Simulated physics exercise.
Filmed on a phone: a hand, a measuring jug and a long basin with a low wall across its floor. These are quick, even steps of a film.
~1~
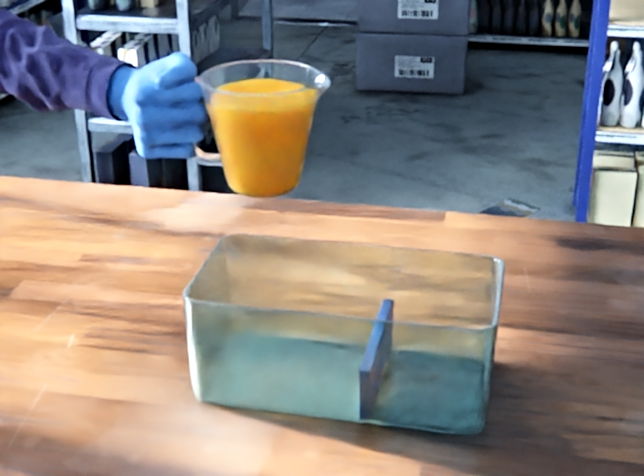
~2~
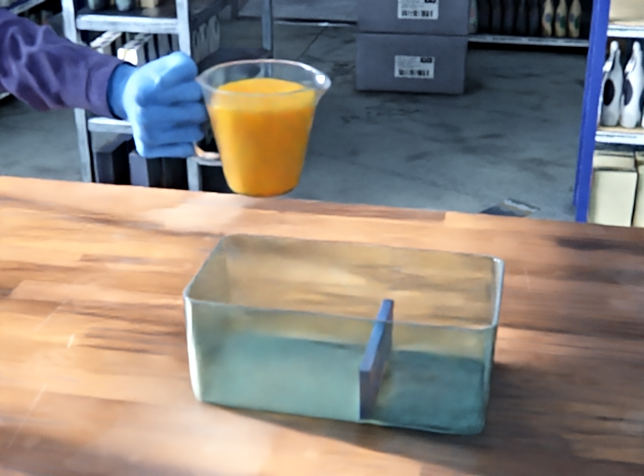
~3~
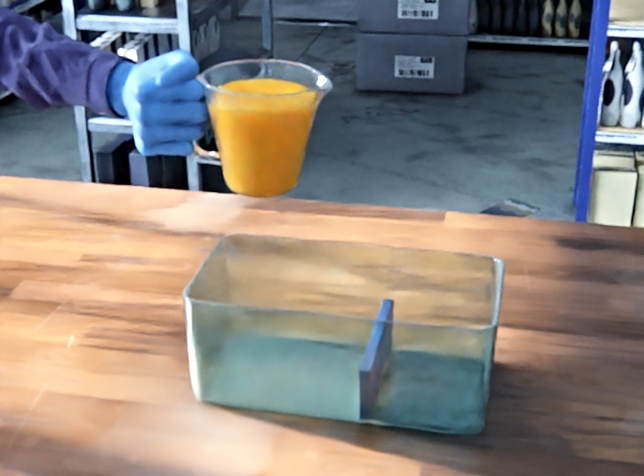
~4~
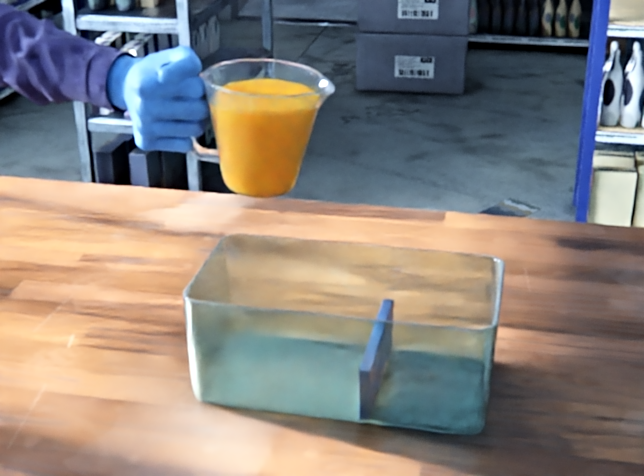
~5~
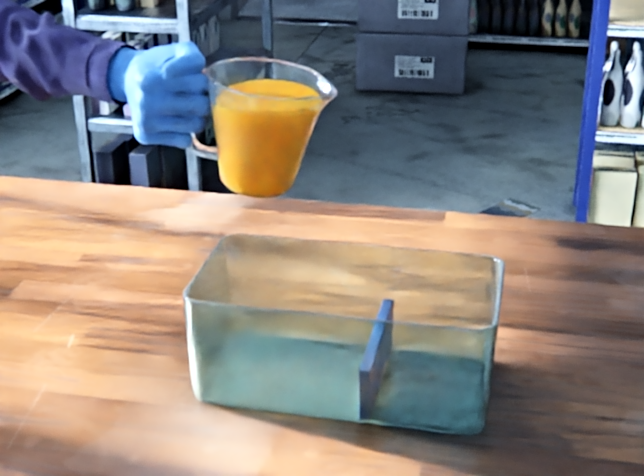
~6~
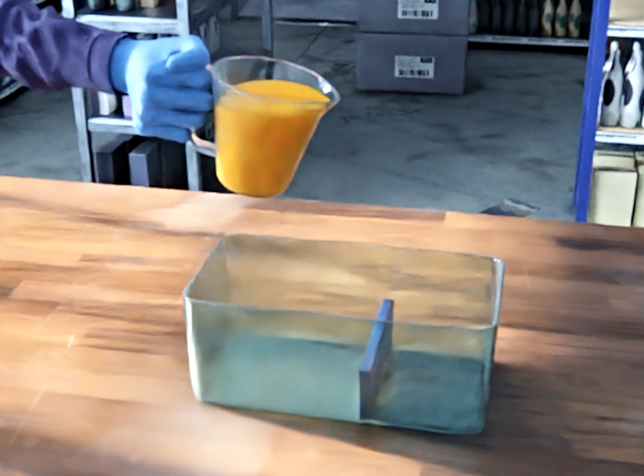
A blue-gloved hand in a purple sleeve holds a clear measuring jug of orange liquid at upper left and slowly tilts it to the right. Below, on a brown wooden table seen from slightly above, sits a clear long basin with a low dark wall and a bluish-green tint in its lower part. Shelves and grey boxes stand behind, and the view stays still.
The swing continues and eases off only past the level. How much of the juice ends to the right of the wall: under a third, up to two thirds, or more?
It comes to above two thirds.
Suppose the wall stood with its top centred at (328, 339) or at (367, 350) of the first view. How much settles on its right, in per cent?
Near 95 % and 90 %.
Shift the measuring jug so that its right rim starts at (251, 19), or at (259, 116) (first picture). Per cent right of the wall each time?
First some 5, then 5 per cent.
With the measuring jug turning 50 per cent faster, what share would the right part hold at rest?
Near 70 %.
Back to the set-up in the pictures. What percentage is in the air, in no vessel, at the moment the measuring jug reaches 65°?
Roughly 20 in a hundred.
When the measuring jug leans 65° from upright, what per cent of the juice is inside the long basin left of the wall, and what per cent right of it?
Left about 0, right about 10.
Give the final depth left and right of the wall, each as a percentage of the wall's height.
Near 10 on the left, 40 on the right.
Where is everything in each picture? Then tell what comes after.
Tilt 0°; pouring edge (329, 83); surface from (212, 89) to (316, 96); the long basin's rim runs from (205, 266) to (500, 294); the wall's top is at (377, 334), in the first frame.
Tilt 1°; pouring edge (330, 84); surface from (212, 89) to (316, 96), in the second frame.
Tilt 2°; pouring edge (331, 86); surface from (214, 90) to (317, 97), in the third frame.
Tilt 5°; pouring edge (334, 89); surface from (215, 89) to (319, 98), in the fourth frame.
Tilt 8°; pouring edge (336, 93); surface from (218, 90) to (323, 98), in the fifth frame.
Tilt 12°; pouring edge (340, 99); surface from (221, 92) to (330, 99), in the sixth frame.
A moment on, the tilt is 65° and 68 per cent is still to pour, 0 is left of the wall and 11 right of it.
Next, the tilt is 101° and 10 per cent is still to pour, 5 is left of the wall and 72 right of it.
Then the tilt is 112° and 0 per cent is still to pour, 18 is left of the wall and 81 right of it.
Later the tilt is 112° and 0 per cent is still to pour, 18 is left of the wall and 81 right of it.
Finally, 18 per cent lies left of the wall, 81 right of it and 1 outside.
